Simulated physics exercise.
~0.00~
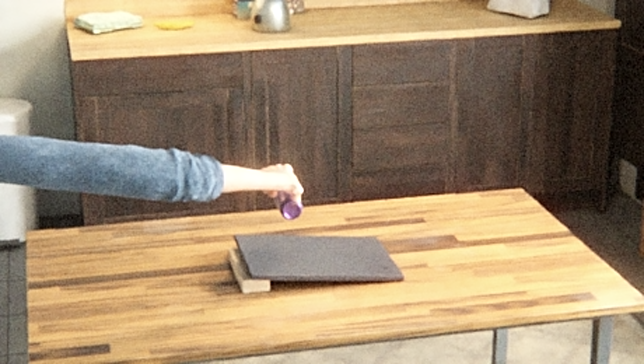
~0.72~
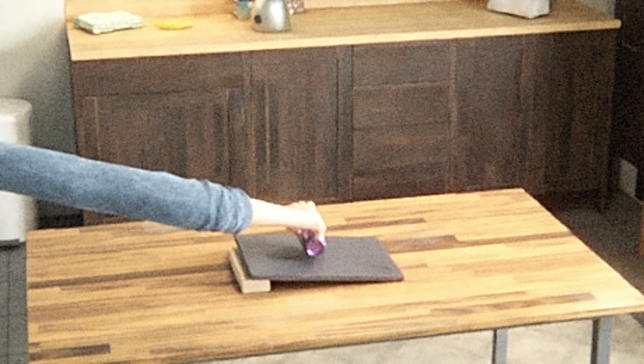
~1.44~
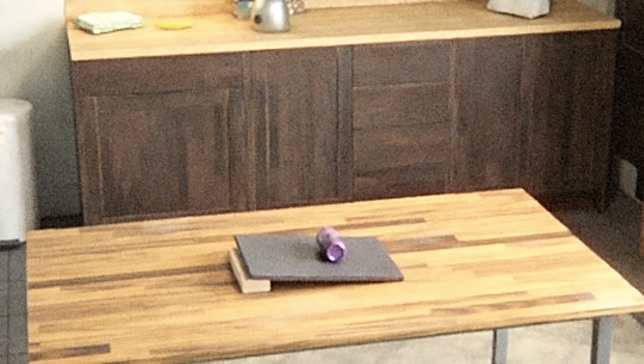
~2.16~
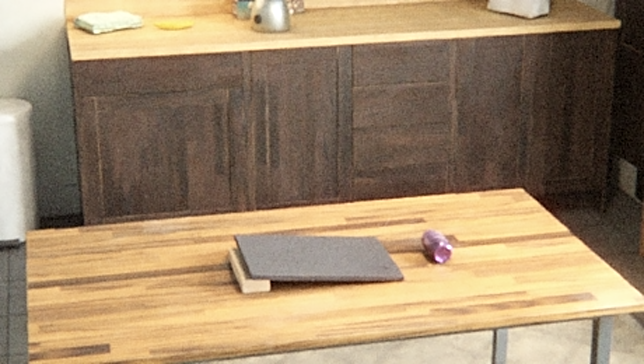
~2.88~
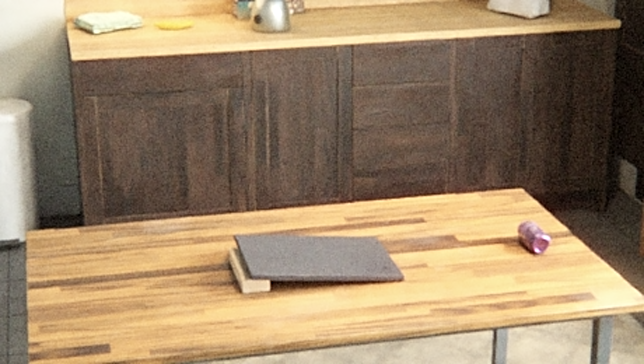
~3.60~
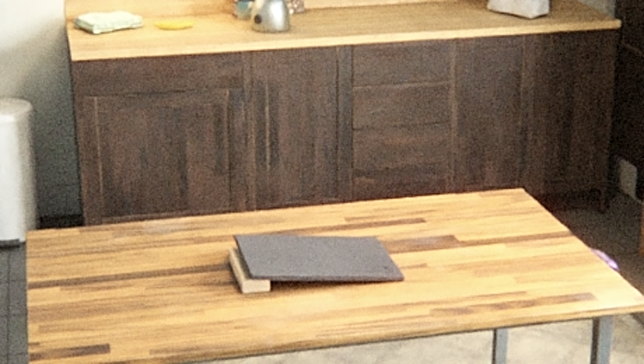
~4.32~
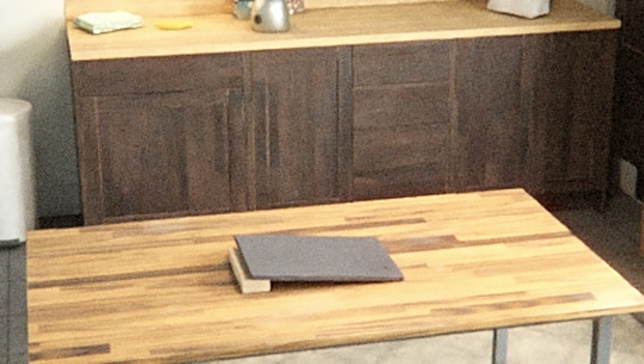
The clip opens on a wooden table where a dark board is propped up at its left end on a small block, as an arm in a blue sleeve reaches in from the left holding a purple can. The hand lays the can on its side on the board, then lets go and withdraws. The can rolls down the slope to the right and leaves the board. It keeps rolling across the tabletop to the right edge and drops out of sight. At the end, the board remains propped in place on the table with the can gone from view.
